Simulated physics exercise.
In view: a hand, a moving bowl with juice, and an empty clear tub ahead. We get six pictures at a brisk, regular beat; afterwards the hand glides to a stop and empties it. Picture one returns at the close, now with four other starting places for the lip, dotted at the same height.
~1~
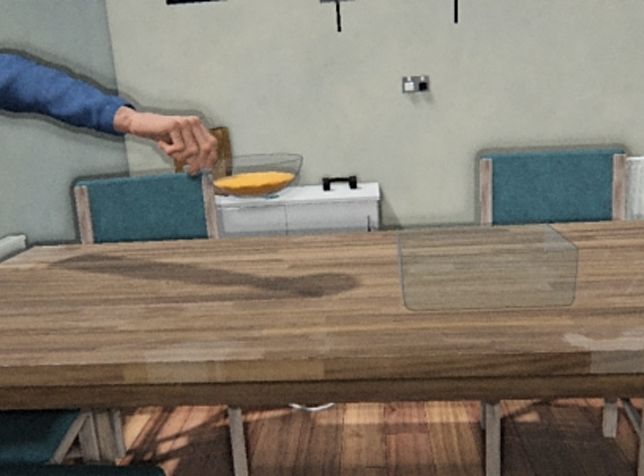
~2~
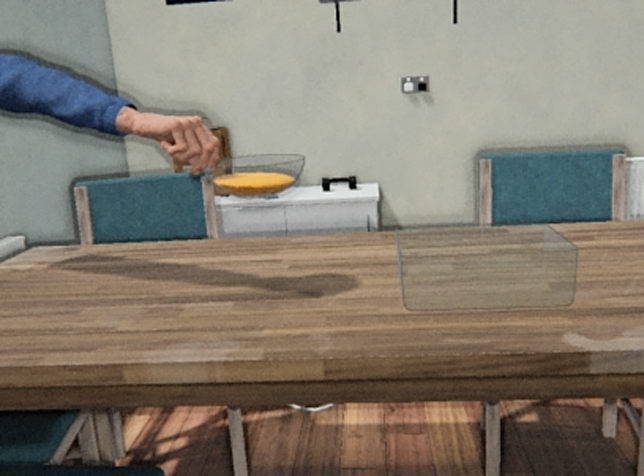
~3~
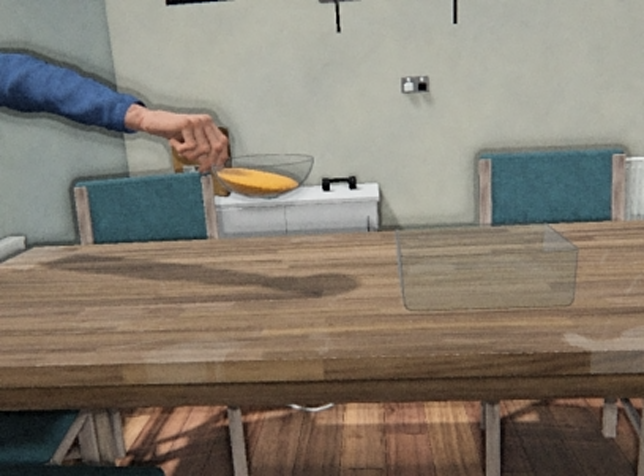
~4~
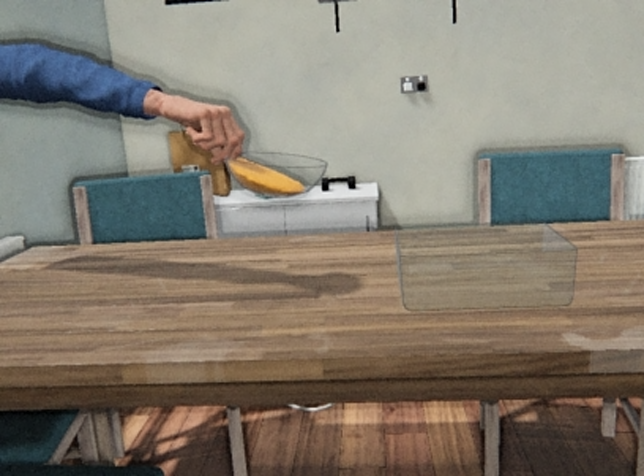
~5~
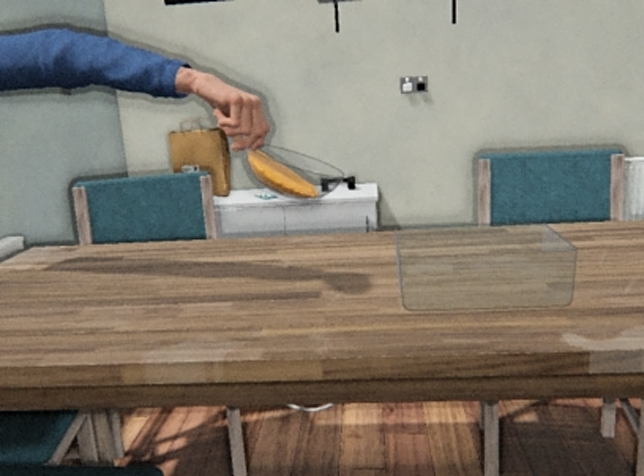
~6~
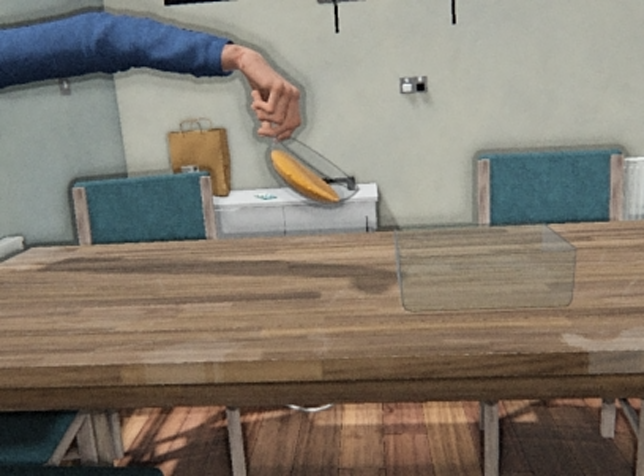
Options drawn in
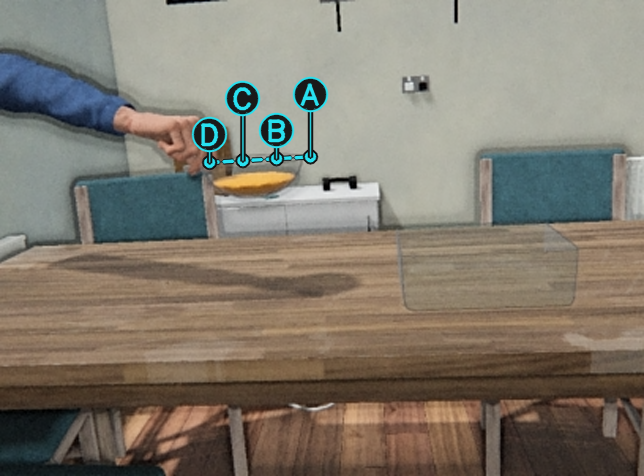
A hand moves a clear bowl of orange juice right above a table, steadily tilting it.
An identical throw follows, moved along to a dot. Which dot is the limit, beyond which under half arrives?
Go for B.
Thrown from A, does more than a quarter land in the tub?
Yes, clearly.
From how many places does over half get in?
Two of the four.
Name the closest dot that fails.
Here it is dot C.
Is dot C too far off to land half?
Yes.
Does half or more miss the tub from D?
Yes, that goes wrong.
On the marked copy, A at (310, 156); B at (276, 158); C at (242, 160); D at (209, 162).
Choosing A, about 77 % lands in the tub, 4 % falls short and 19 % goes beside or beyond.
Choosing B, about 68 % lands in the tub, 17 % falls short and 15 % goes beside or beyond.
Choosing C, about 14 % lands in the tub, 80 % falls short and 6 % goes beside or beyond.
Choosing D, about 0 % lands in the tub, 96 % falls short and 4 % goes beside or beyond.
